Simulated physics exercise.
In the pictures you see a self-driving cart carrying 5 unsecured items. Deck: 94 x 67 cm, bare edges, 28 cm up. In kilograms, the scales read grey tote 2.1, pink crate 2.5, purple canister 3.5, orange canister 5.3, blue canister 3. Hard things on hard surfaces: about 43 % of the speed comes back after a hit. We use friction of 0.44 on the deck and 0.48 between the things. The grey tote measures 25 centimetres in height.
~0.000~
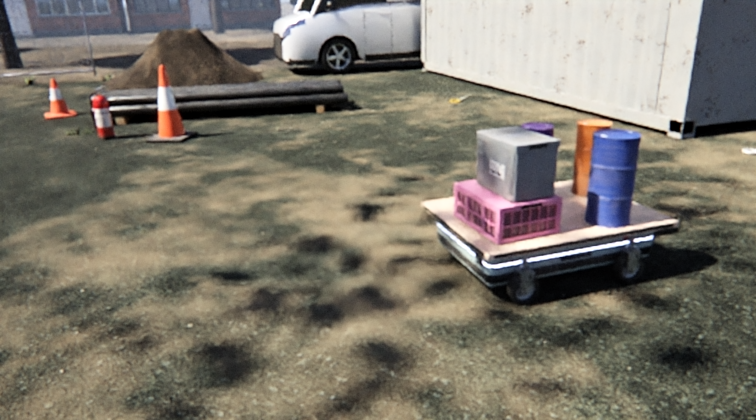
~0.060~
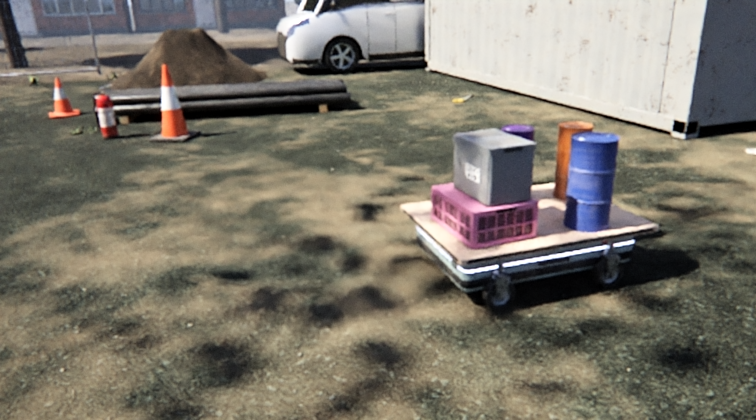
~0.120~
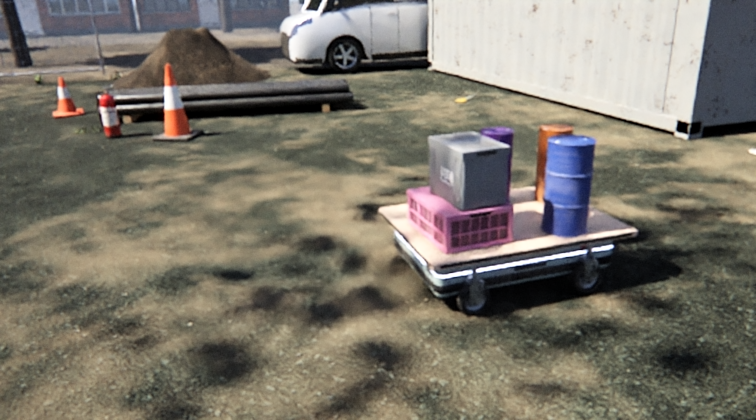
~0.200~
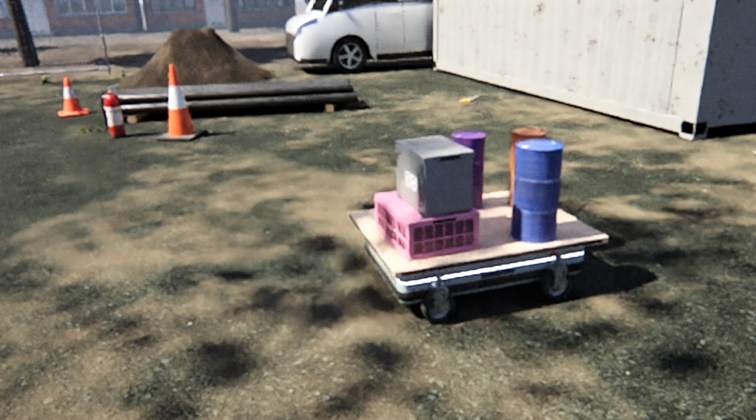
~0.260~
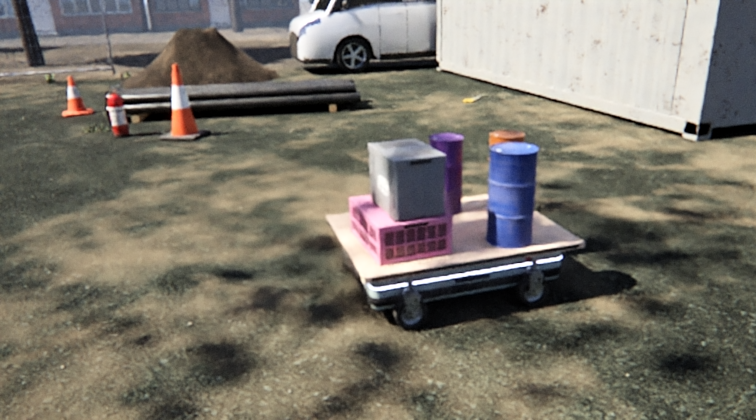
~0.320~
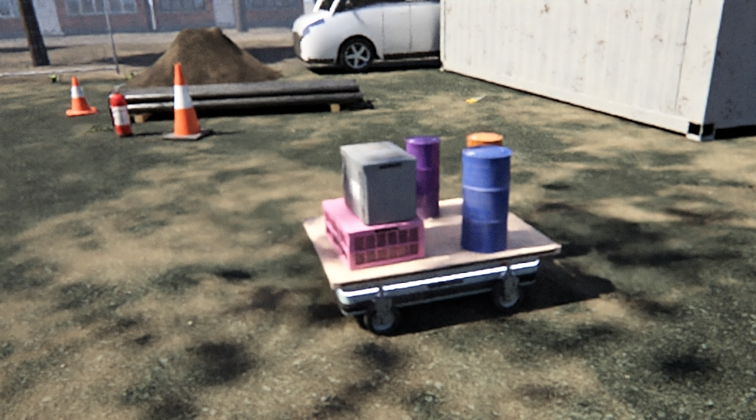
A sunlit yard of patchy grass and dirt is seen from slightly above, with traffic cones, a dirt mound, dark poles, a white vehicle and a pale container behind. On a low, flat cart at right, a grey tote sits on a pink crate, beside blue, orange and purple canisters. The cart rolls left and slightly nearer, its load riding along, while the camera drifts slightly left.
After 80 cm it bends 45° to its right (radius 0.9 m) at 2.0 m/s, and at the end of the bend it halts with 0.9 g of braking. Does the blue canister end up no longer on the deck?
Yes, it has left its place.
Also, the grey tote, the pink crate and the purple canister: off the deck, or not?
Final state - the grey tote ends out of bounds; the pink crate ends out of bounds; the purple canister ends out of bounds.
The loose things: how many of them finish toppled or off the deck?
My answer is 5.
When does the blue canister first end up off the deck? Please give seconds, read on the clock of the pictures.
I'd put it at some 0.8 s.
After 0.72 s, cart 144 cm along, turned 31°; blue canister slid 7 cm near (259, 215); grey tote slid 24 cm; pink crate slid 20 cm.
After 1.12 s, cart 203 cm along, turned 45°; grey tote, pink crate and blue canister now off the deck; purple canister leaning 27°; orange canister leaning 18°.
After 1.32 s, cart 203 cm along, turned 45°, stopped; purple canister on its side; orange canister leaning 75°.
After 1.72 s, cart 203 cm along, turned 45°, stopped; purple canister now off the deck; orange canister on its side.
At rest (2.8 s), off the deck, grey tote, pink crate, purple canister and blue canister; tipped over on the deck, orange canister.
